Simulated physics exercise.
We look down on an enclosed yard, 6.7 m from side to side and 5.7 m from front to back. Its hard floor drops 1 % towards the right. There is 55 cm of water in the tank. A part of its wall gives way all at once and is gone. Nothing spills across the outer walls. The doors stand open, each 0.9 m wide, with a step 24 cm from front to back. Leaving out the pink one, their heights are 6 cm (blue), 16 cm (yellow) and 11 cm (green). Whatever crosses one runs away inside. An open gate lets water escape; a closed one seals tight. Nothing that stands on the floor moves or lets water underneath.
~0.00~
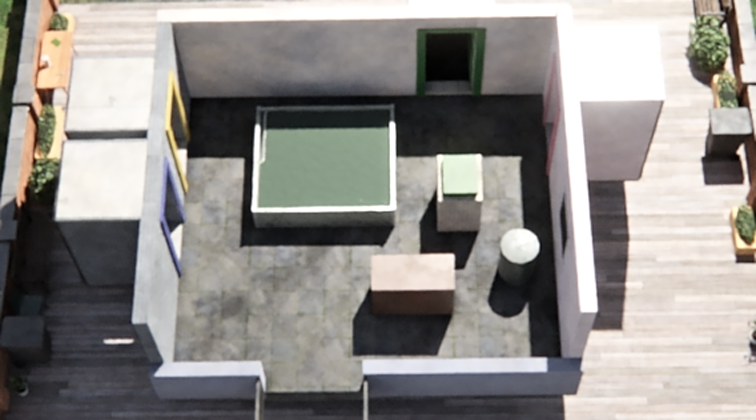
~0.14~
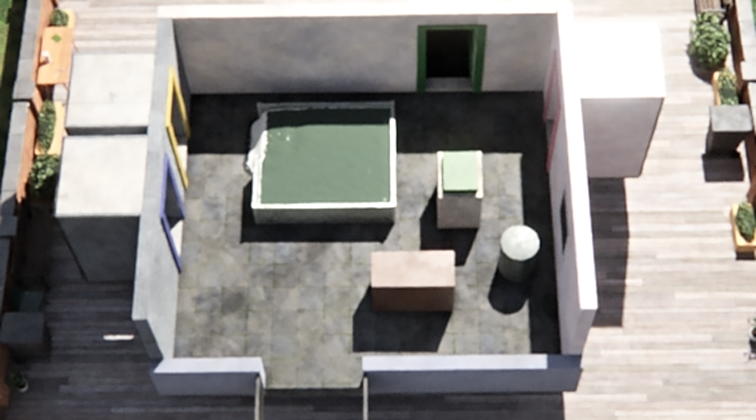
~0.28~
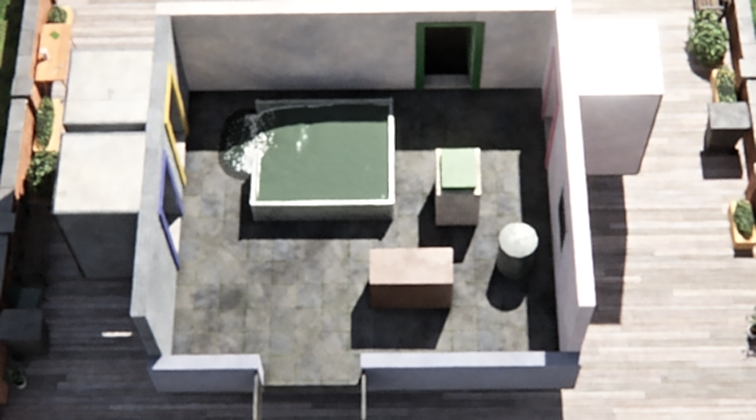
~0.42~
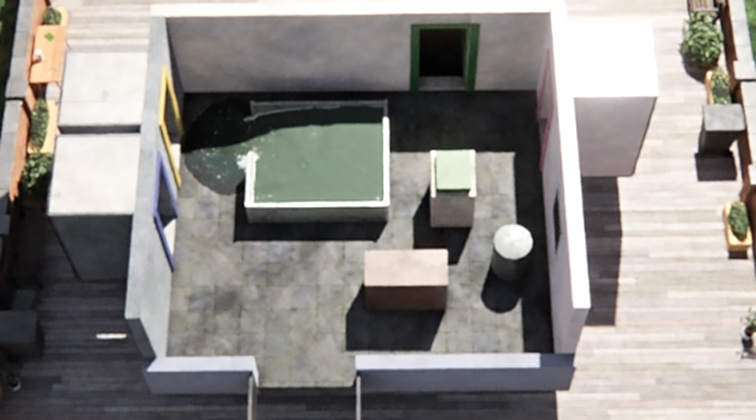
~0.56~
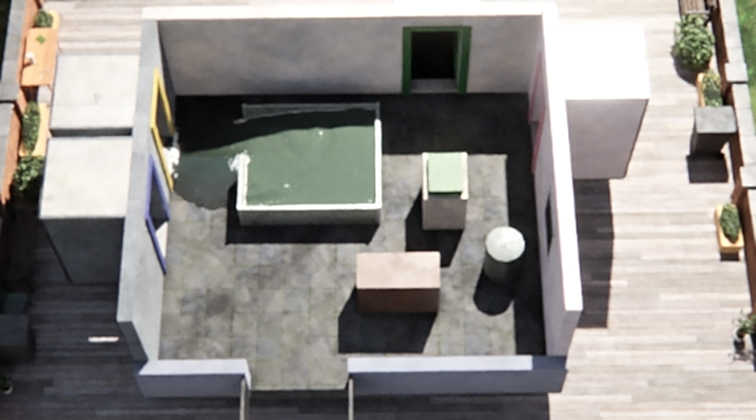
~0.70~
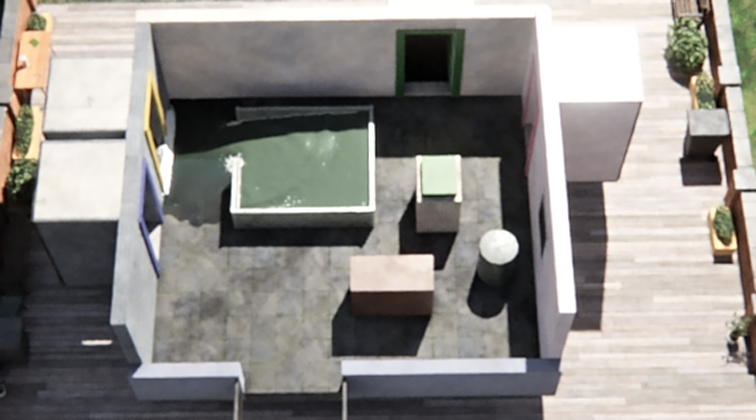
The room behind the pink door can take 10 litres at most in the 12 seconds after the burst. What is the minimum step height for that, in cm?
Some 10 cm above the ground.
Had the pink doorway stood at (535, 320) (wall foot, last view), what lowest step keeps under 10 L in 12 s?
About 10.0 cm.
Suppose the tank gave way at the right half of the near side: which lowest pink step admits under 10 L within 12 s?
Some 6.5 cm.
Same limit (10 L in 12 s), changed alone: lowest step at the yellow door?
Roughly 33 cm at yellow.
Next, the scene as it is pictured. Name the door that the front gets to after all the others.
The pink one.
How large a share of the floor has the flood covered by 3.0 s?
Some 35 per cent of it.
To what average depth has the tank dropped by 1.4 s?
Some 43 cm.
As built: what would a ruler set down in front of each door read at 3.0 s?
In cm: Pink 0, blue 7, yellow 29, green 0.
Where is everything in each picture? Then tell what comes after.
The first frame shows still water, 55 cm deep, in the tank at (325, 159); the pink door at (552, 119) is dry.
In the second frame, the gap is at (262, 143), the front 0.2 m out at (248, 170); the back of the tank holds 55 cm.
In the third frame, water pours out at (260, 140) and has run 0.7 m, to (224, 164); about 9 cm deep outside, 55 cm at the back.
In the fourth frame, the front is at (187, 152), 1.3 m from the gap at (255, 142); 1.7 m2 of floor is wet, 55 cm left at the back.
In the fifth frame, water pours out at (247, 145) and has run 1.4 m, to (175, 116); about 6 cm deep outside, 55 cm at the back.
In the sixth frame, the gap is at (240, 148), the front 1.6 m out at (155, 162); the back of the tank holds 55 cm; 5.4 m in a straight line remain to the pink door at (531, 120).
After 1.4 s water covers 10 % of the floor, deepest (44 cm) near (170, 102); it has not reached the pink door.
After 3.0 s water covers 35 % of the floor, deepest (33 cm) near (170, 102); it has not reached the pink door.
After 12.0 s water covers 95 % of the floor, deepest (12 cm) near (541, 376); 7 cm at the pink door, 1 litre in over its 13 cm step.
At the pink door as built, the water arrived by 4.4 s and peaked near 12 cm at 5.0 s.
With a step of 8 cm, 27 litres would have come in within the 12 s; with 11 cm, 5 litres. So under 10 litres takes about 10 cm.
